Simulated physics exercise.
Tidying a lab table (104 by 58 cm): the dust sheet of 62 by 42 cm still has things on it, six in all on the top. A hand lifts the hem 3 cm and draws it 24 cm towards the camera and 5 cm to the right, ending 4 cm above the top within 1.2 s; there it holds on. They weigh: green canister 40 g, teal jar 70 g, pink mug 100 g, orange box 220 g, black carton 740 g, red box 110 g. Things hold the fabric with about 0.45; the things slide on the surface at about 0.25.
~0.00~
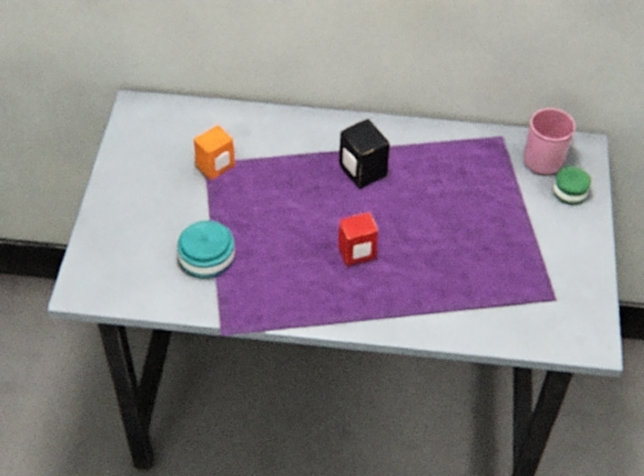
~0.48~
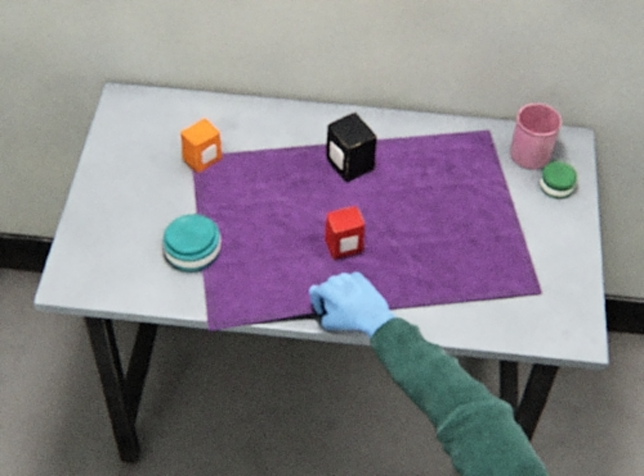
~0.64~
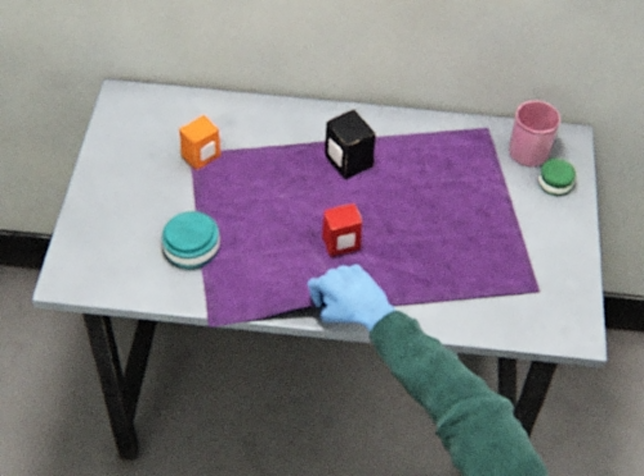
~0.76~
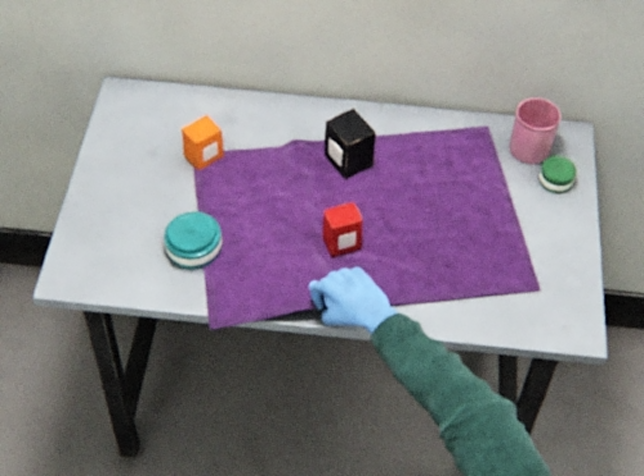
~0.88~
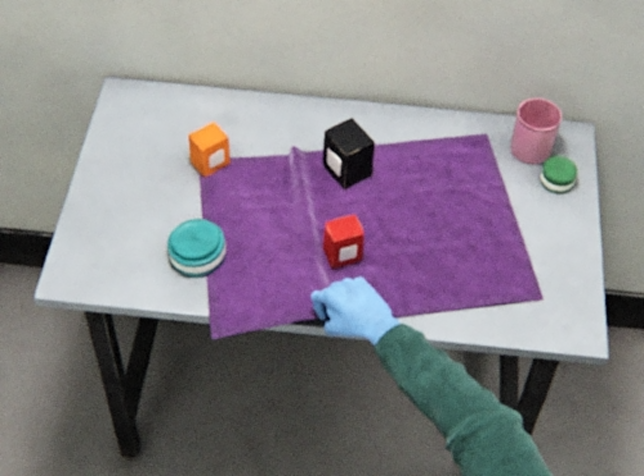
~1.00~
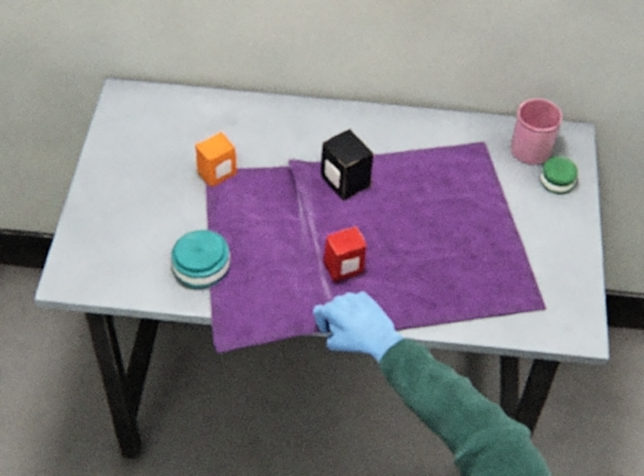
On a lab table, a gloved hand tugs a purple cloth slightly forward, shifting objects on it.
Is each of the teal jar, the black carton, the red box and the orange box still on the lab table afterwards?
The teal jar falls off, the black carton keeps to the top, the red box goes over the edge, the orange box keeps to the top.
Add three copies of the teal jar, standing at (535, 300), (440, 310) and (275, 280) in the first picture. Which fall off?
In turn: Falls off, goes over, falls off.
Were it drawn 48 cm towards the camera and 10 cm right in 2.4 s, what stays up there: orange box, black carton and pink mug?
Then: Orange box drops off, black carton drops off, pink mug stays up.
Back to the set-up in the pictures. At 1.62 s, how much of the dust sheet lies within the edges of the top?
Some 60 per cent of it.
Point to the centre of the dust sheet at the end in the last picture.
Near (334, 330).
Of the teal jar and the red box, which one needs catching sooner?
The teal one.
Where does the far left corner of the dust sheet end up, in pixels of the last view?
Around (218, 241).
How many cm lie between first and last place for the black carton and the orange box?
Black carton 25 cm, orange box 25 cm.
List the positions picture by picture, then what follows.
The first picture shows teal jar (205, 239); black carton (365, 136); red box (359, 225); orange box (213, 138); dust sheet corners (221, 335) (502, 136) (556, 300).
The second picture shows dust sheet corners (209, 331) (489, 130); grip (322, 312).
The third picture shows dust sheet corners (209, 327) (488, 128); grip (321, 305).
The fourth picture shows orange box (202, 129); teal jar (192, 230); black carton (351, 126); dust sheet corners (210, 329) (488, 126); grip (322, 307).
The fifth picture shows orange box (208, 135); teal jar (196, 237); black carton (350, 136); dust sheet corners (213, 339) (487, 134); grip (325, 317).
The sixth picture shows teal jar (200, 248); black carton (348, 147); red box (346, 240); orange box (215, 146); dust sheet corners (485, 142) (546, 309); grip (327, 332).
After 1.2 s, 85 % of the dust sheet is still over the top; red box 13 cm off its start, black carton 13 cm off its start, orange box 12 cm off its start.
After 1.4 s, 70 % of the dust sheet is still over the top; red box 19 cm off its start, black carton 19 cm off its start, orange box 18 cm off its start.
After 1.6 s, 60 % of the dust sheet is still over the top; red box 24 cm off its start at (358, 342), black carton 23 cm off its start at (345, 218), teal jar over the edge.
After 1.8 s, 50 % of the dust sheet is still over the top; teal jar over the edge, red box over the edge, black carton 26 cm off its start.
After 3.4 s, 45 % of the dust sheet is still over the top; red box over the edge, teal jar over the edge, black carton 27 cm off its start at (347, 234), orange box 24 cm off its start at (228, 219).
